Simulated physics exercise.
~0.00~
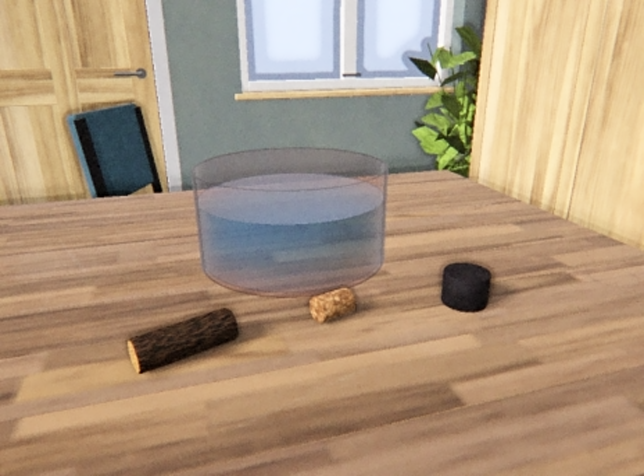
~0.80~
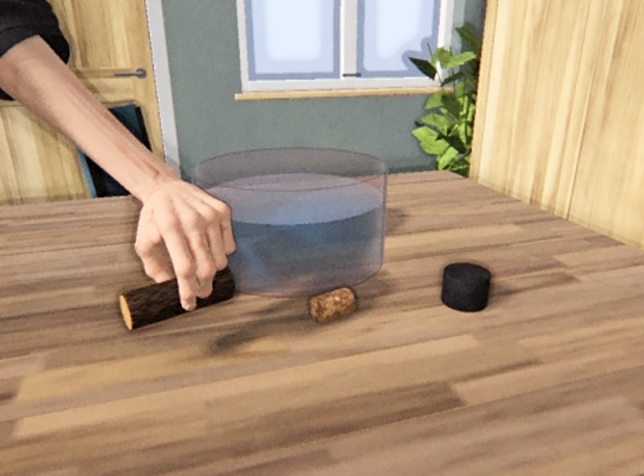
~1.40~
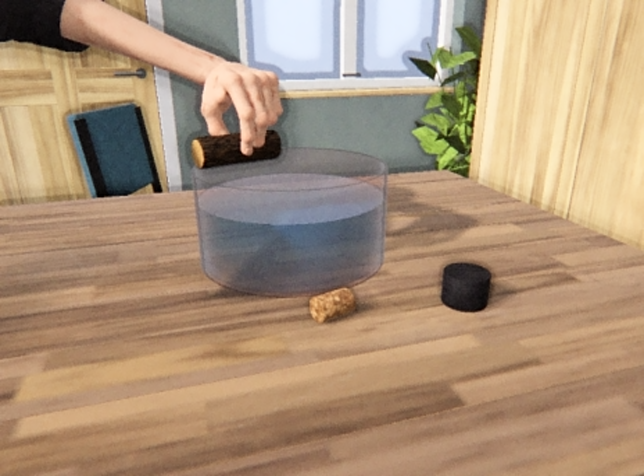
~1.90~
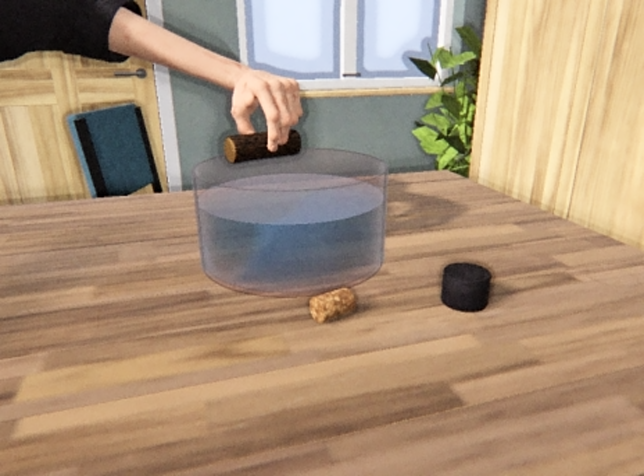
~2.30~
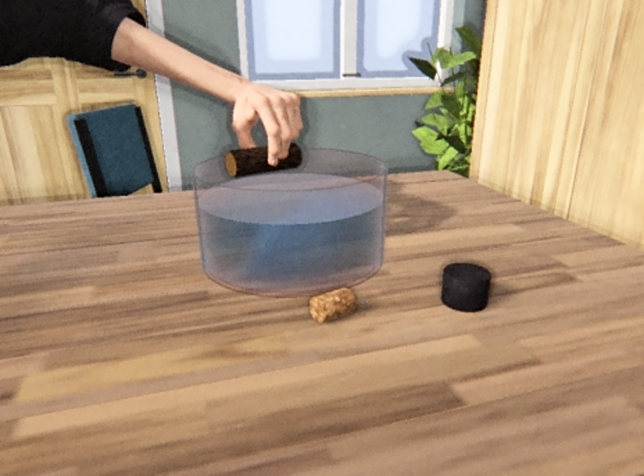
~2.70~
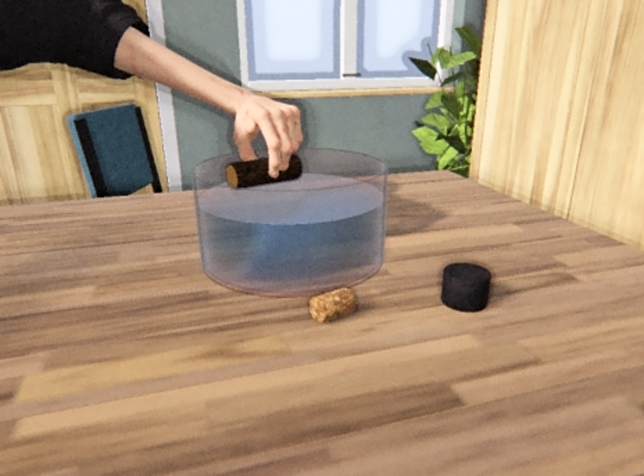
At the start, a piece of branch, a cork and a black cylinder lie on a wooden table before a clear tub of water. A hand reaches in from the left, grips the branch, lifts it over the tub, and lowers it inside the rim to just above the water.
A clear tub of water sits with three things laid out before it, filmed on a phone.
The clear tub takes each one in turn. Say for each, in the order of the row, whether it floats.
Well, from the left it remains up, then remains up, then falls to the base.
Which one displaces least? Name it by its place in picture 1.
Answer: The body in the centre.
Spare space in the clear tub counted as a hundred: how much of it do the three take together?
8 per cent.
After 4.0 s, the piece of branch stays afloat.
After 8.0 s, the cork stays afloat.
After 12.0 s, the iron weight drops to the bottom; afloat, piece of branch and cork.
